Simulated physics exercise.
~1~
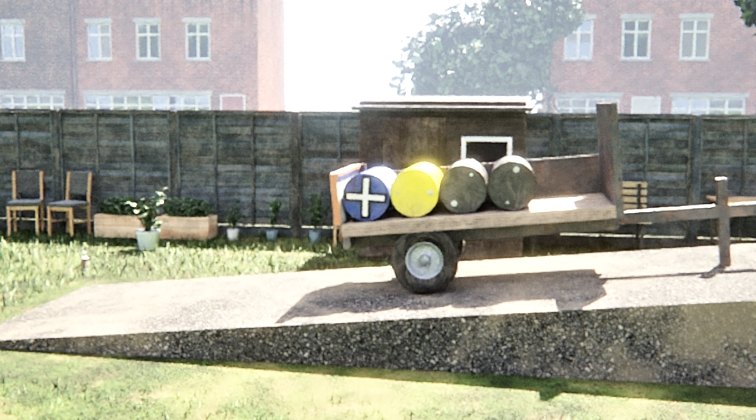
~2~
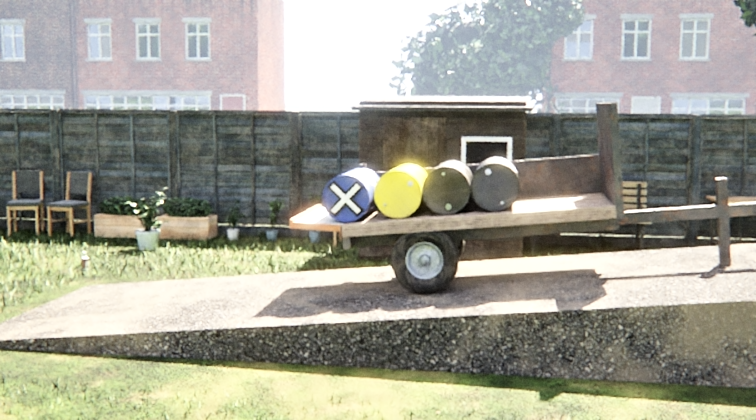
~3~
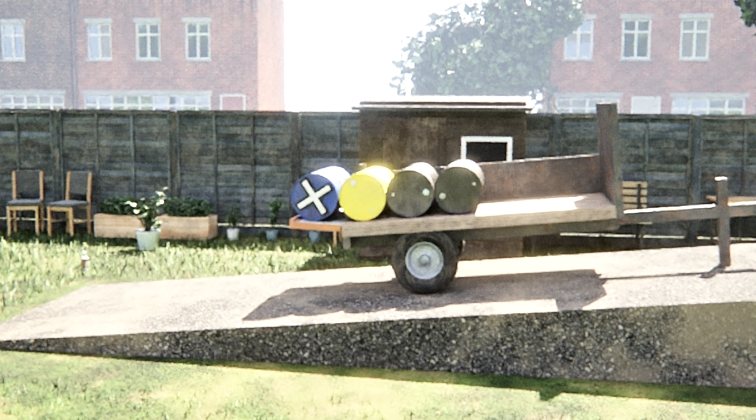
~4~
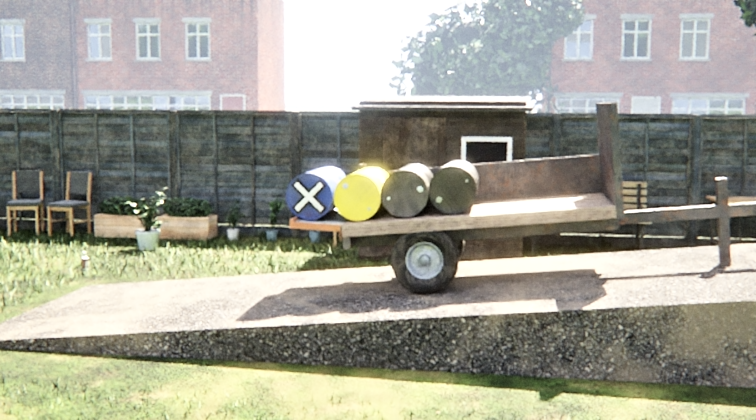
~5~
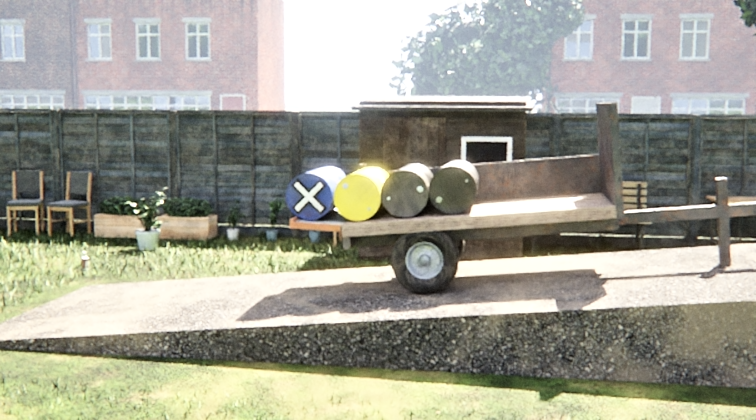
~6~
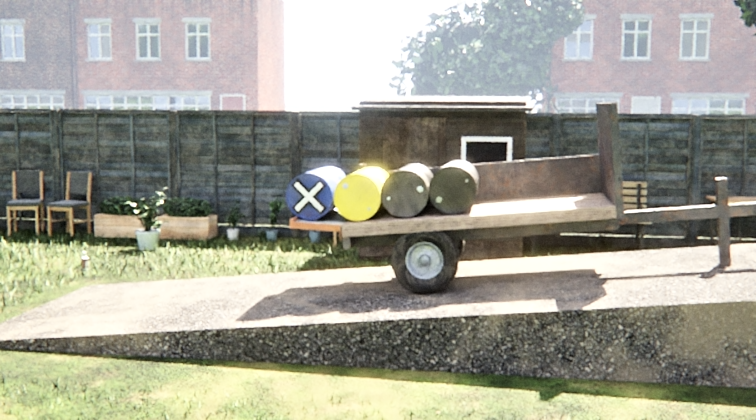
The tailgate of a sloping trailer dropped open at the left, and a blue drum with a white cross rolled left onto it, followed by a yellow drum and two dark ones, until the row stopped with all four still aboard.
